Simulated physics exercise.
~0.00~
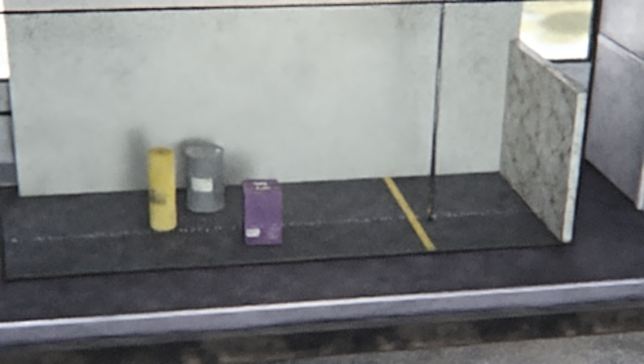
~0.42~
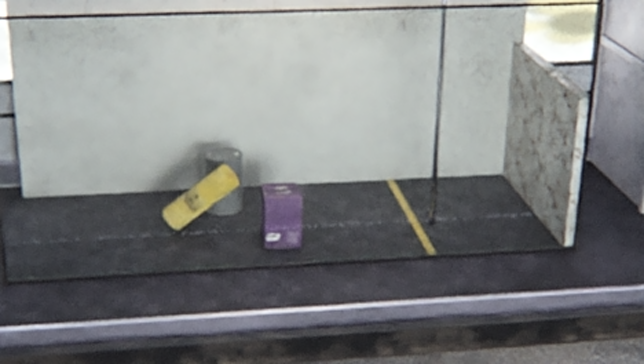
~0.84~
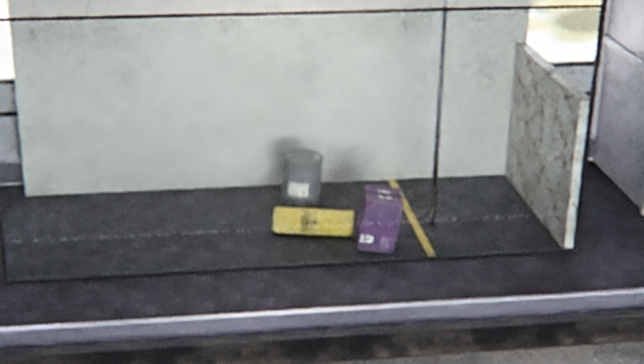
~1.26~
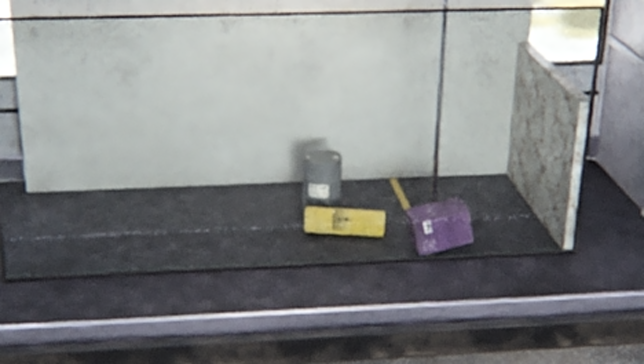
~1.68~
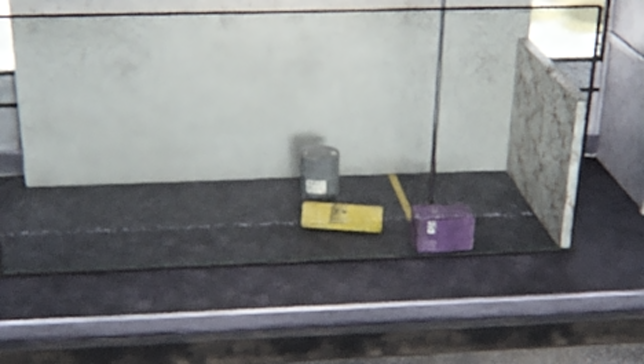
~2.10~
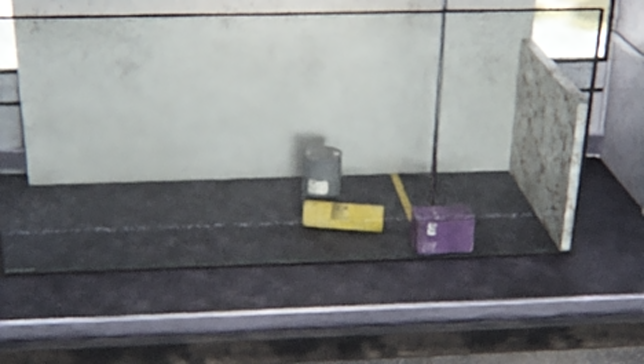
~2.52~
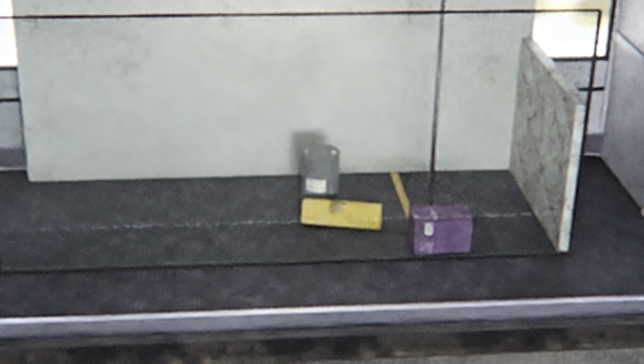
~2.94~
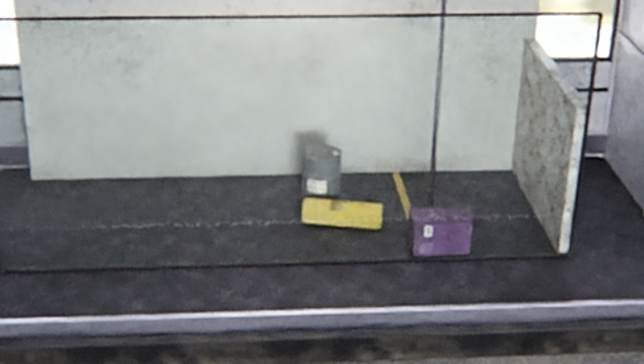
In the video, a yellow roll, a grey drum and a purple pack slide right across a dark bay floor; the roll topples onto its side, then the pack tips over beyond the yellow line, while the drum stays upright, stopping short of it beside the fallen roll.
